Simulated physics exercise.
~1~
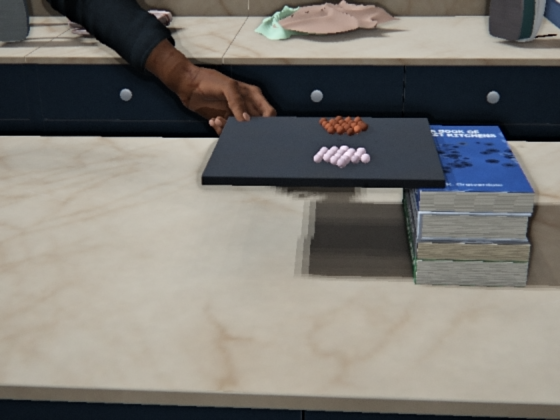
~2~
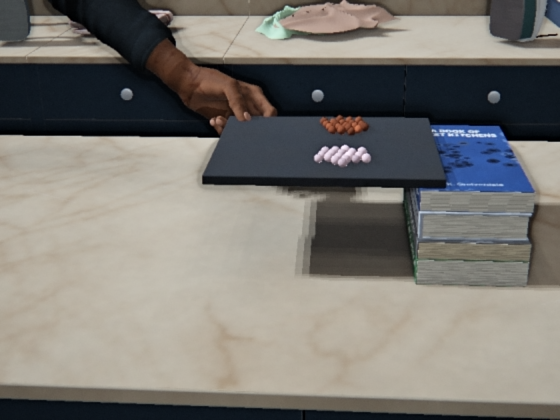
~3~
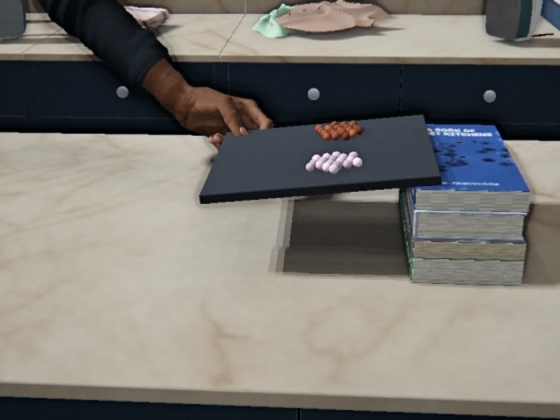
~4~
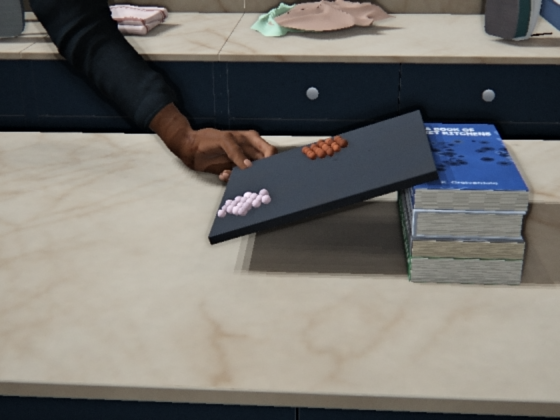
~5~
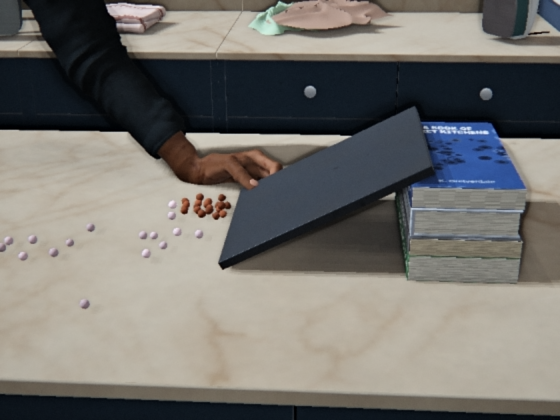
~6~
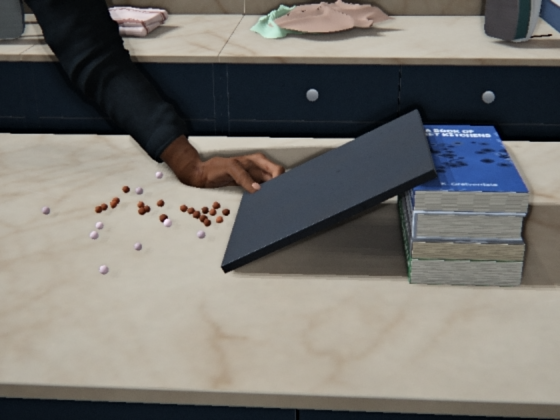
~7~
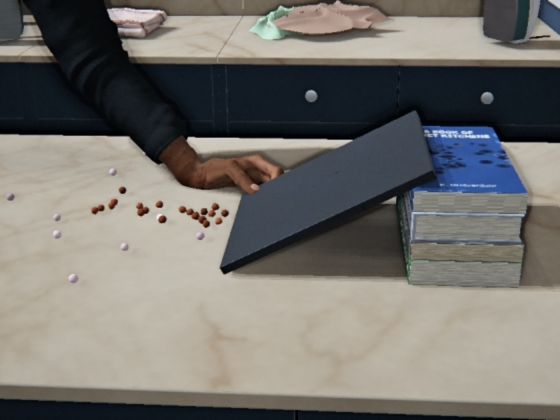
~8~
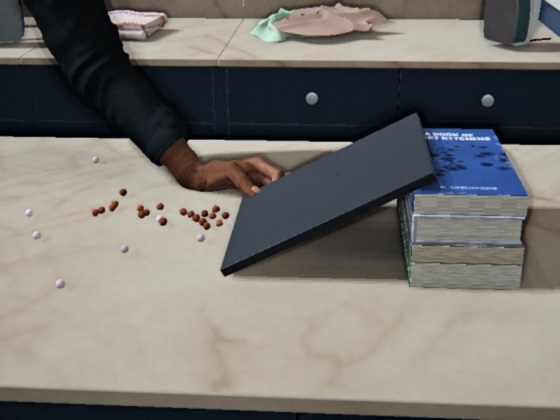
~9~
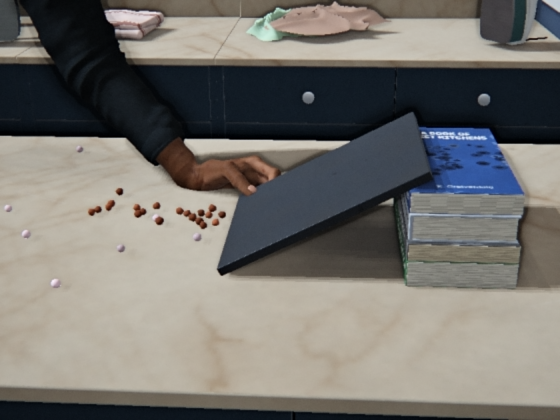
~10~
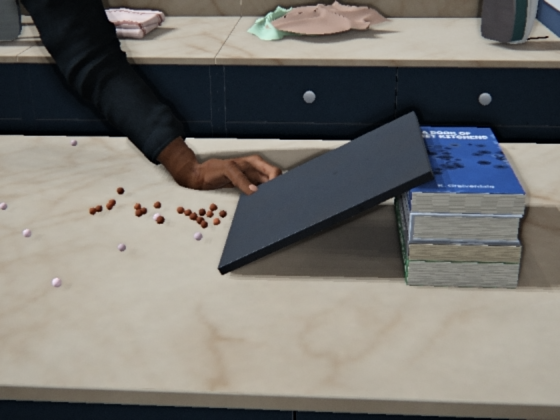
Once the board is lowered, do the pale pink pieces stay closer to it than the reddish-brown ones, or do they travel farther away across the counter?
The pale pink pieces travel farther, scattering well out to the left, while most of the reddish-brown ones come to rest fairly near the board's low end.
